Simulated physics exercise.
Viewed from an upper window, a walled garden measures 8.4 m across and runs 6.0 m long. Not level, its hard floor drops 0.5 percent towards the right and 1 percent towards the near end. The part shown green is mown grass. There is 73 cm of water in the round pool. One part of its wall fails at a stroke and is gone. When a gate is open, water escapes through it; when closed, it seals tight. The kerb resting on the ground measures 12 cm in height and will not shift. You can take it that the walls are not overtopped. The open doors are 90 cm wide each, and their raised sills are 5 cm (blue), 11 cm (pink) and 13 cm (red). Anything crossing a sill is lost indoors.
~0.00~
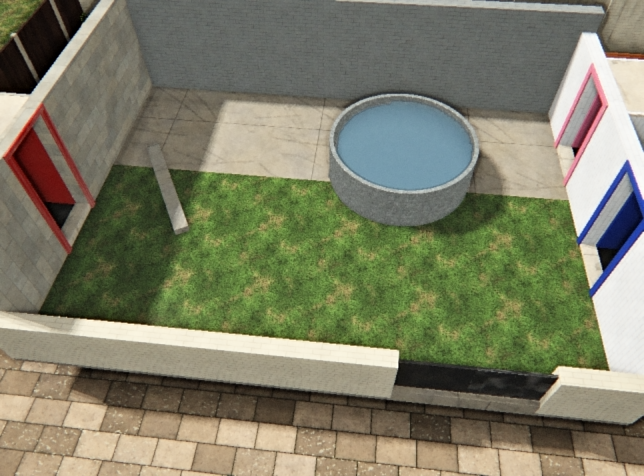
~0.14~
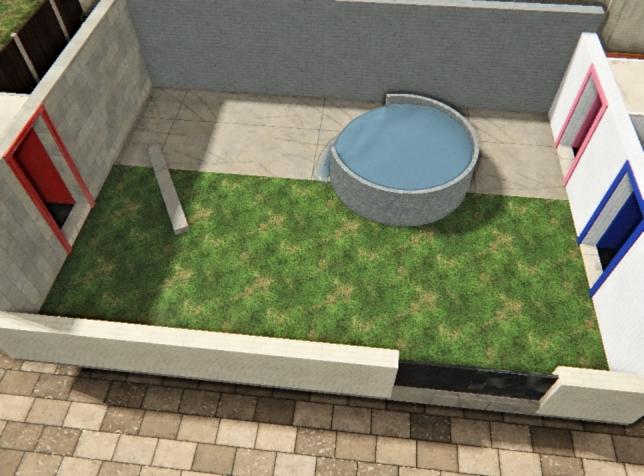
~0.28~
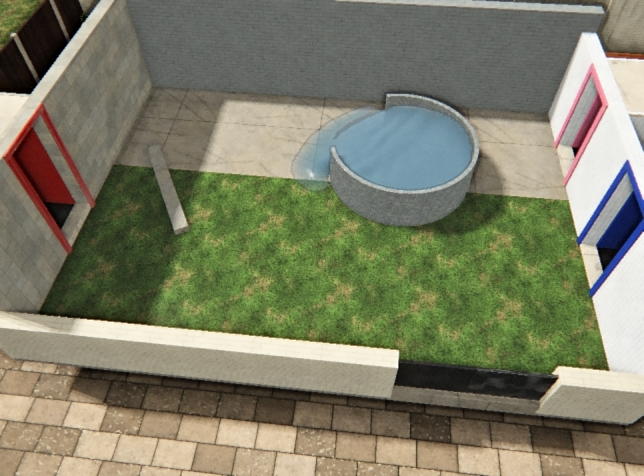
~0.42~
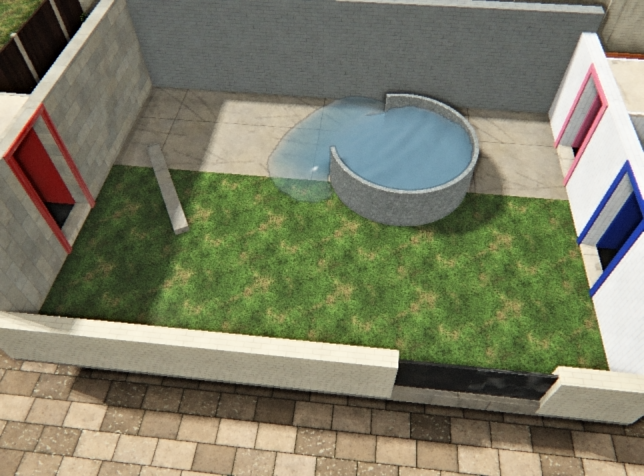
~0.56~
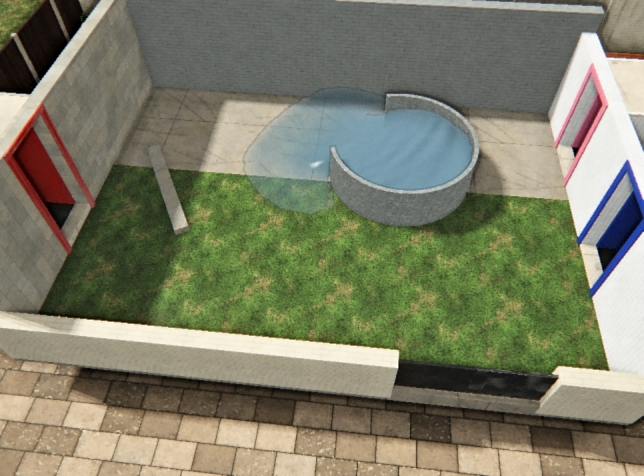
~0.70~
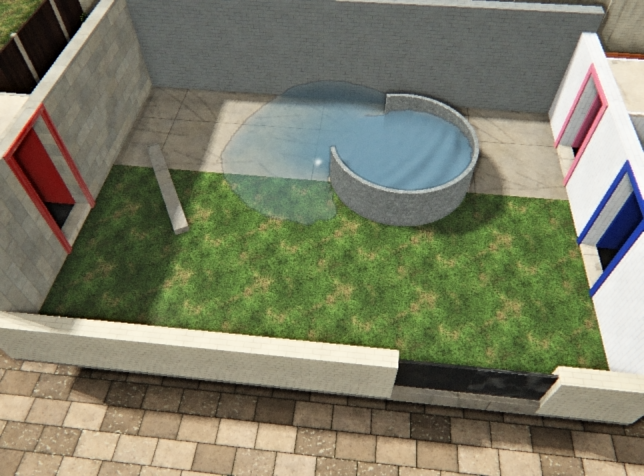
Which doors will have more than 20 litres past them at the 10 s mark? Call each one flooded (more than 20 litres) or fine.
Blue door: Fine, pink door: Fine, red door: Fine.
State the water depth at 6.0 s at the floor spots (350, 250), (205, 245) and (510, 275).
Spot one 2 cm, spot two 8 cm, spot three 0 cm.
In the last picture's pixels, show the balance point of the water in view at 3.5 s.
(265, 149).
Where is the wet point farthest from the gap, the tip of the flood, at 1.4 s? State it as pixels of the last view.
Around pixel (152, 89).
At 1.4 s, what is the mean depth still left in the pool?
Some 43 cm on average.
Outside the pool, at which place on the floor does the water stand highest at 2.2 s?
You'll find it around (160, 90).
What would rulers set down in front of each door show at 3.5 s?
In centimetres, the blue door gives 0, the pink door 5 and the red door 12.
After 1.4 s water covers 30 % of the floor and is deepest (36 cm) near (333, 102); blue door not reached, pink door not reached, red door not reached.
After 2.2 s water covers 35 % of the floor and is deepest (53 cm) near (160, 90); blue door not reached, pink door not reached, red door not reached.
After 3.5 s water covers 50 % of the floor and is deepest (32 cm) near (150, 148); blue door not reached, pink door 5 cm at the sill, 0 L in, red door 12 cm at the sill, 0 L in.
After 6.0 s water covers 70 % of the floor and is deepest (18 cm) near (28, 336); blue door not reached, pink door 5 cm at the sill, 0 L in, red door 8 cm at the sill, 0 L in.
After 10.0 s water covers 95 % of the floor and is deepest (12 cm) near (206, 355); blue door 4 cm at the sill, 0 L in, pink door 3 cm at the sill, 0 L in, red door 8 cm at the sill, 0 L in.
